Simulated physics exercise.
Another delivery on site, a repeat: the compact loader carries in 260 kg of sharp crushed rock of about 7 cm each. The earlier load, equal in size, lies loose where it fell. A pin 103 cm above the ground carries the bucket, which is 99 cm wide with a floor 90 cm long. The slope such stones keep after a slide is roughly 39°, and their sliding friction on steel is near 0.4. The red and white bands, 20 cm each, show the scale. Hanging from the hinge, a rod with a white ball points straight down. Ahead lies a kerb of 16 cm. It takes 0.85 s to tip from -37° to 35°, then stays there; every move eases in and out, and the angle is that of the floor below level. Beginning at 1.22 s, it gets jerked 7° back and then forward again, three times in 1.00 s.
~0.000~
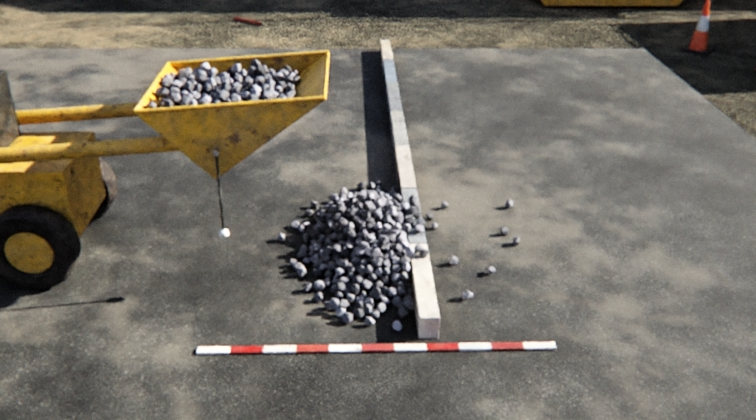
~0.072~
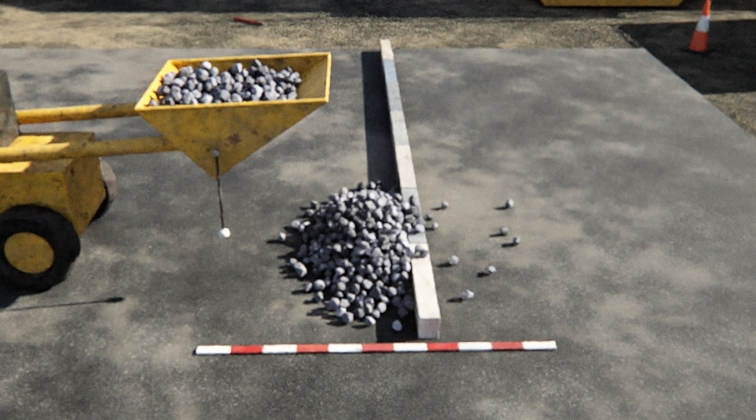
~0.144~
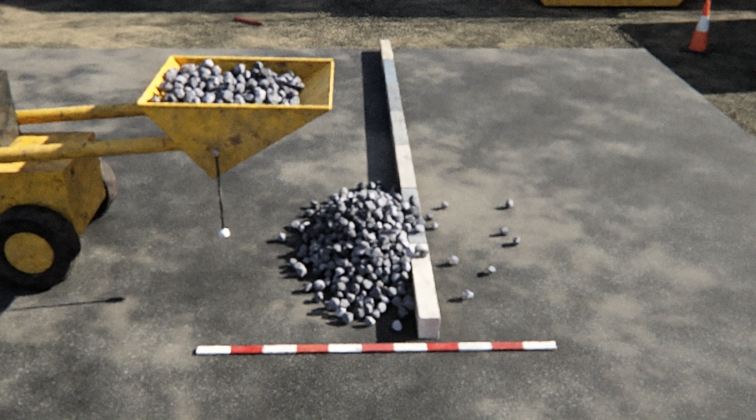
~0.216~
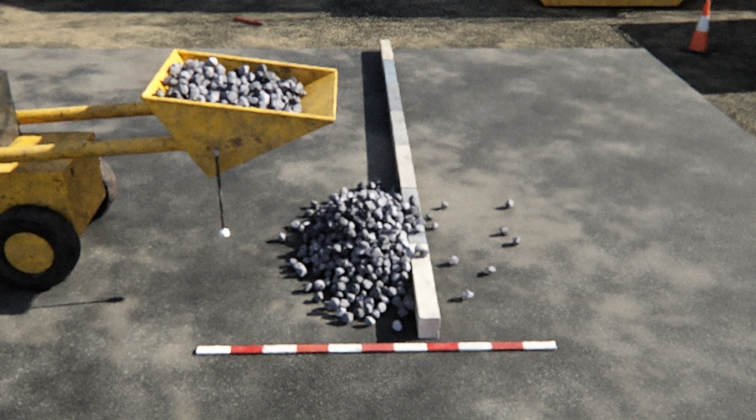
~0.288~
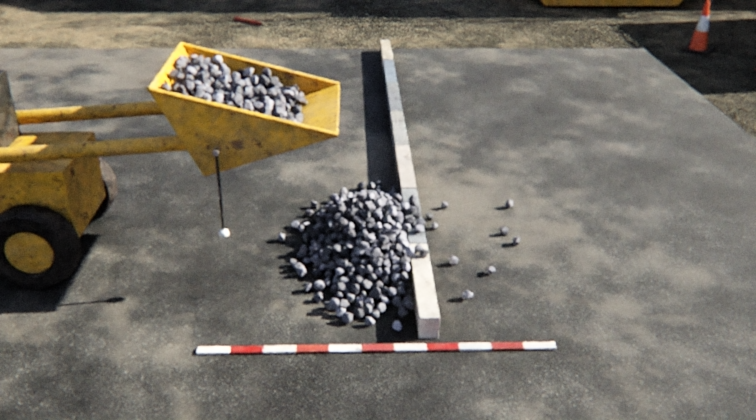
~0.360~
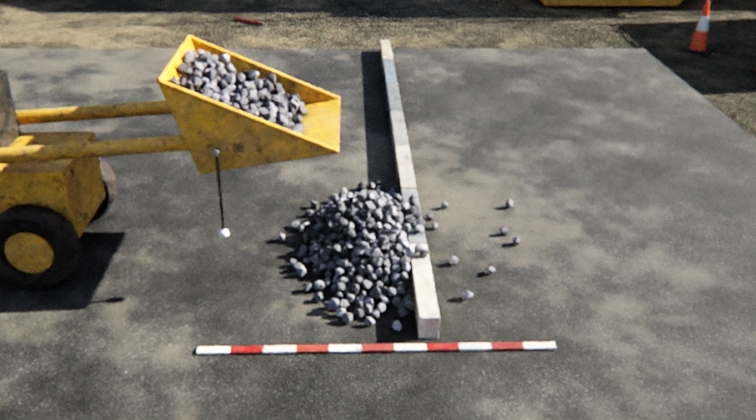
In the video, a yellow loader at left holds a bucket of grey stones beside a loose stone pile against a pale kerb; the bucket barely moves at first, then steadily rotates, its right edge lowering and left edge rising.
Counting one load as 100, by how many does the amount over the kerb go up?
By about 4 out of 100.
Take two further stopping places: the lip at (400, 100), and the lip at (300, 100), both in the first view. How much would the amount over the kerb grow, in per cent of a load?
Case one about 70 %, case two about 0 %.
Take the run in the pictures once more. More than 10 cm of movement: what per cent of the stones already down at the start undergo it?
About 0 per cent.
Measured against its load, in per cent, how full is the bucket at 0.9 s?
Still inside: Some 95 %.
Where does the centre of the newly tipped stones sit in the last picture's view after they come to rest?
Around (345, 226).
After 0.6 s the floor is at 24°; in per cent of one load, 100 in the bucket, 98 on this side of the kerb, 2 over the kerb; the foremost stones are at (477, 240).
After 0.9 s the floor is at 35°; in per cent of one load, 94 in the bucket, 105 on this side of the kerb, 2 over the kerb; the foremost stones are at (477, 240).
After 2.7 s the floor is at 35°; in per cent of one load, 0 in the bucket, 195 on this side of the kerb, 5 over the kerb; the foremost stones are at (514, 251).
After 5.1 s the floor is at 35°; in per cent of one load, 0 in the bucket, 195 on this side of the kerb, 5 over the kerb; the foremost stones are at (514, 251). Net gain over the kerb, 4.
